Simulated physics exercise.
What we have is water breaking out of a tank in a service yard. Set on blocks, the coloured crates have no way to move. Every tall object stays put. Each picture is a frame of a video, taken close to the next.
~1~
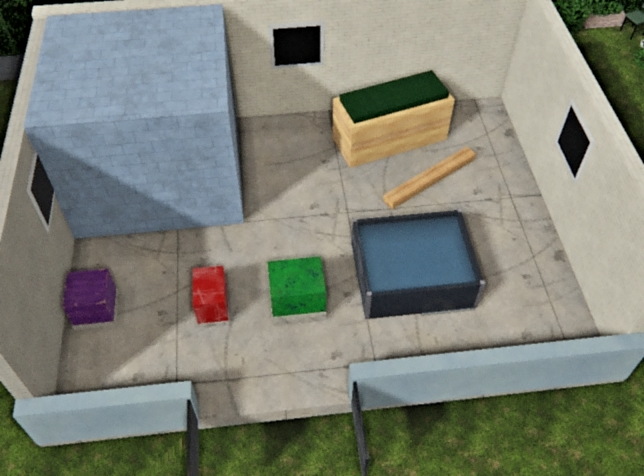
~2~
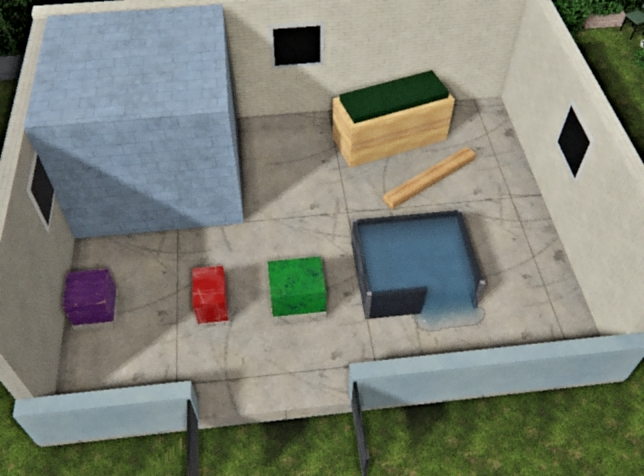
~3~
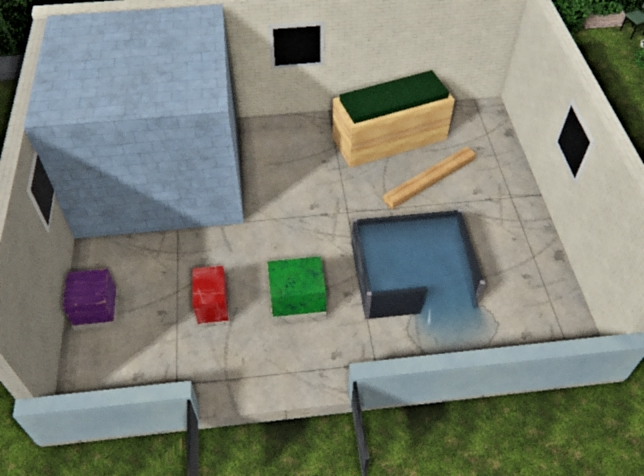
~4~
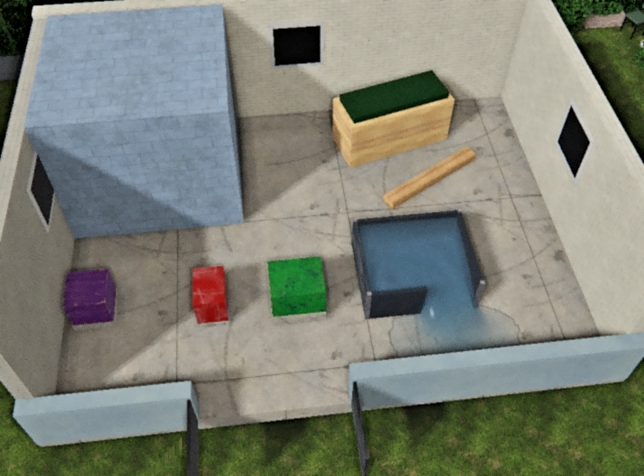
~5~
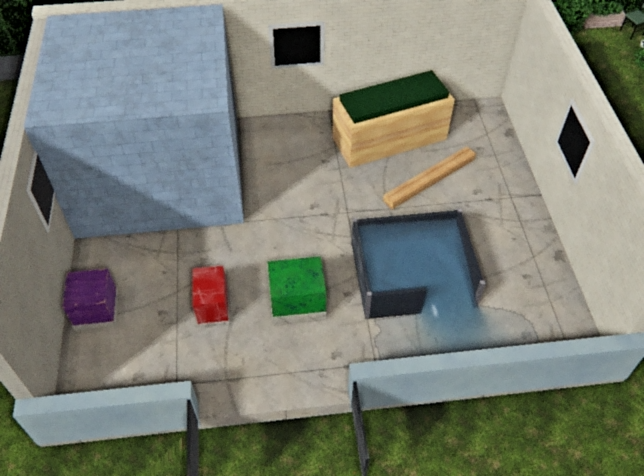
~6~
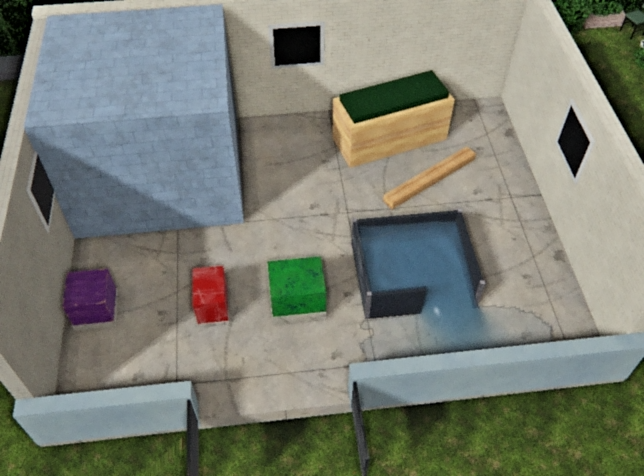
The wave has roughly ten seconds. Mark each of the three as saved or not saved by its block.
Red crate - saved; purple crate - saved; green crate - saved.
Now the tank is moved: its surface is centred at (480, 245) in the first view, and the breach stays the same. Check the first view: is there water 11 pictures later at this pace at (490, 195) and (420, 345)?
The first is not reached, and then the second is wetted.
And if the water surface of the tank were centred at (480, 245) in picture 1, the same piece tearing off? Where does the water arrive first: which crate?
The one in green.
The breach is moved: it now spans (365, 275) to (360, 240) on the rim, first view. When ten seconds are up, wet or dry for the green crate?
Then: Green crate gets drenched.
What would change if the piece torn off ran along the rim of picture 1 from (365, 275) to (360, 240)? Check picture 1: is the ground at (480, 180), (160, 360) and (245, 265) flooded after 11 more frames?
In order: Spared, spared, swamped.
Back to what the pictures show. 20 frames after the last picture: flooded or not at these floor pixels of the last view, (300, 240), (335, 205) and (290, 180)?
Status by point, in sequence: Unwetted; unwetted; unwetted.
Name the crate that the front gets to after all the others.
The purple-painted one.
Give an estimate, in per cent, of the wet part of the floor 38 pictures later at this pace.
That's roughly 60 per cent.
A moment on, water covers 10 % of the floor; the red crate not reached, the purple crate not reached, the green crate not reached.
Next, water covers 25 % of the floor; the red crate water round its plinth, the purple crate not reached, the green crate water round its plinth.
Then, water covers 50 % of the floor; the red crate water round its plinth, the purple crate water round its plinth, the green crate water round its plinth.
Later, water covers 60 % of the floor; the red crate water round its plinth, the purple crate water round its plinth, the green crate water round its plinth.
In the end, water covers 90 % of the floor; the red crate stayed above the water, the purple crate stayed above the water, the green crate stayed above the water.
